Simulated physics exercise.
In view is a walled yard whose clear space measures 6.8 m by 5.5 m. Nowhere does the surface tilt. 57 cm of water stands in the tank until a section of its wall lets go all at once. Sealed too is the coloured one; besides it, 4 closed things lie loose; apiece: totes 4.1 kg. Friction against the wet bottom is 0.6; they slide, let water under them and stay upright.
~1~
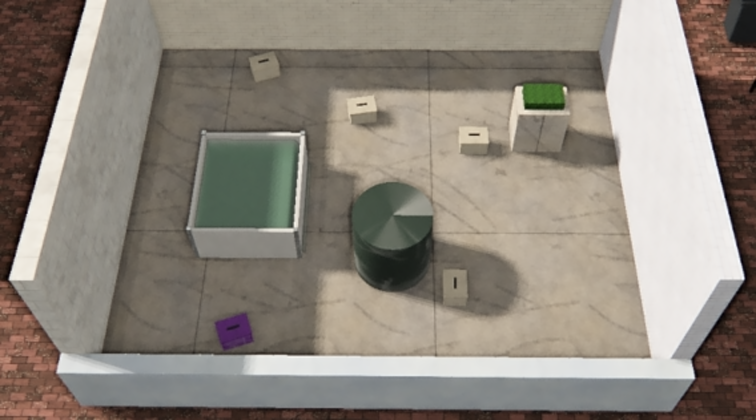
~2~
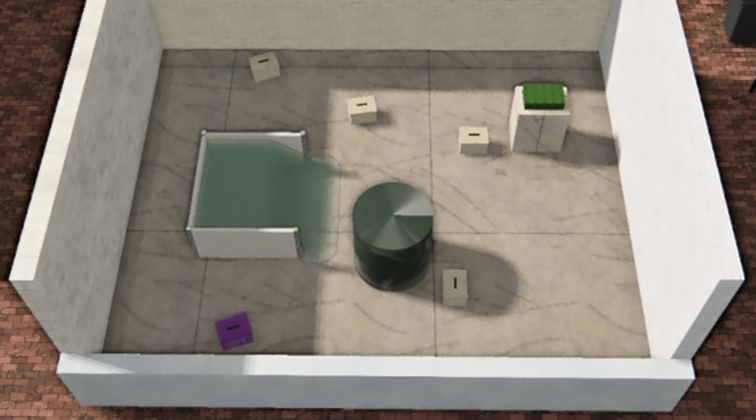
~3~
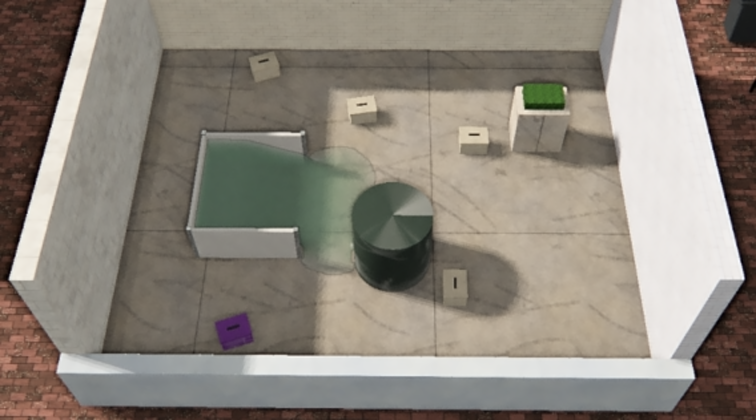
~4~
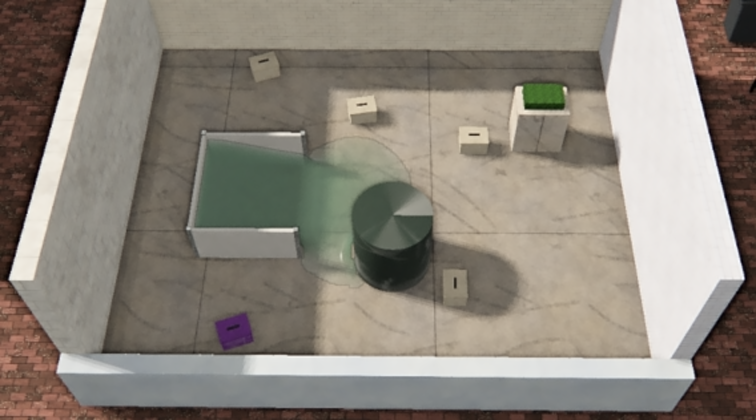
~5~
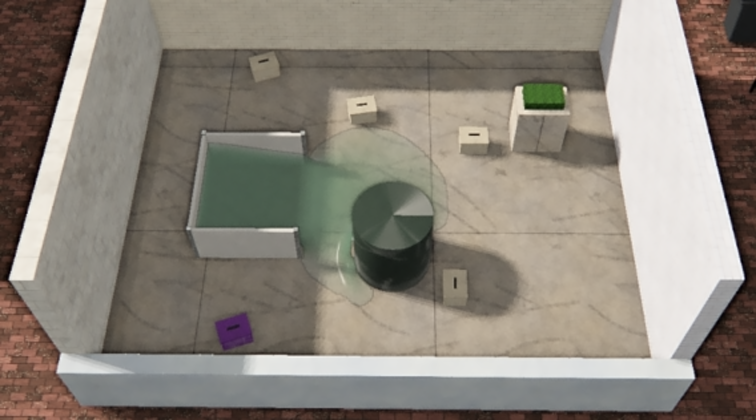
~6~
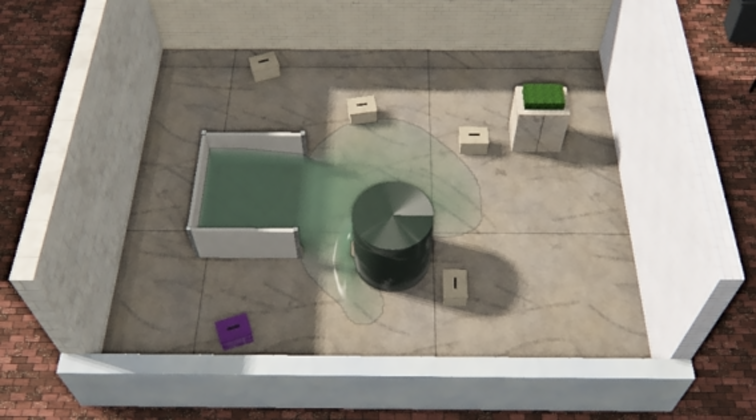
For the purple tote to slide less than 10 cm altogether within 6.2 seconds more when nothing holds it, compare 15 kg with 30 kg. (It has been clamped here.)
I expect the lighter figure to be plenty.
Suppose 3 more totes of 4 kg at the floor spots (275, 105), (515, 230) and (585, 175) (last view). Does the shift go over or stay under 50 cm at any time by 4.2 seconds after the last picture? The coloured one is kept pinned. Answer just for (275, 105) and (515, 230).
One after the other: Does not reach it, then goes beyond it.
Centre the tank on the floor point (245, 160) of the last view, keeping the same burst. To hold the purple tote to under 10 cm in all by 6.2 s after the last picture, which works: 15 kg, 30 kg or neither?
Result, then: Lighter one suffices.
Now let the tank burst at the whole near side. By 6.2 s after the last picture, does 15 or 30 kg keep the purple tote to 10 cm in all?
That way round, neither mass holds.
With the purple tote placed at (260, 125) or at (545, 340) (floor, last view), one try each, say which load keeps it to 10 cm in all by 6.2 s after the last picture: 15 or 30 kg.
Light one suffices, then light one suffices.
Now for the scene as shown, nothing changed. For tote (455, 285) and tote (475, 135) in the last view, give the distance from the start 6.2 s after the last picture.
The first has moved 40 cm and the second 80 cm from the start.
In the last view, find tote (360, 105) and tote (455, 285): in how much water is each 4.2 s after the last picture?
Depth approx. 2 cm / 1 cm.
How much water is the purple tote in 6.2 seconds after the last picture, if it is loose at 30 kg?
Something like 1 centimetres.
Then, 0.6 s after the last picture the purple tote would be 0 cm from its start with 15 kg and 0 cm from its start with 30 kg; 0 cm of water round it then.
Then, 2.3 s after the last picture the purple tote would be 0 cm from its start with 15 kg and 0 cm from its start with 30 kg; 3 cm of water round it then.
Then, 4.2 s after the last picture the purple tote would be 0 cm from its start with 15 kg and 0 cm from its start with 30 kg; 2 cm of water round it then.
Then, 6.2 s after the last picture the purple tote would be 0 cm from its start with 15 kg and 0 cm from its start with 30 kg; 1 cm of water round it then.
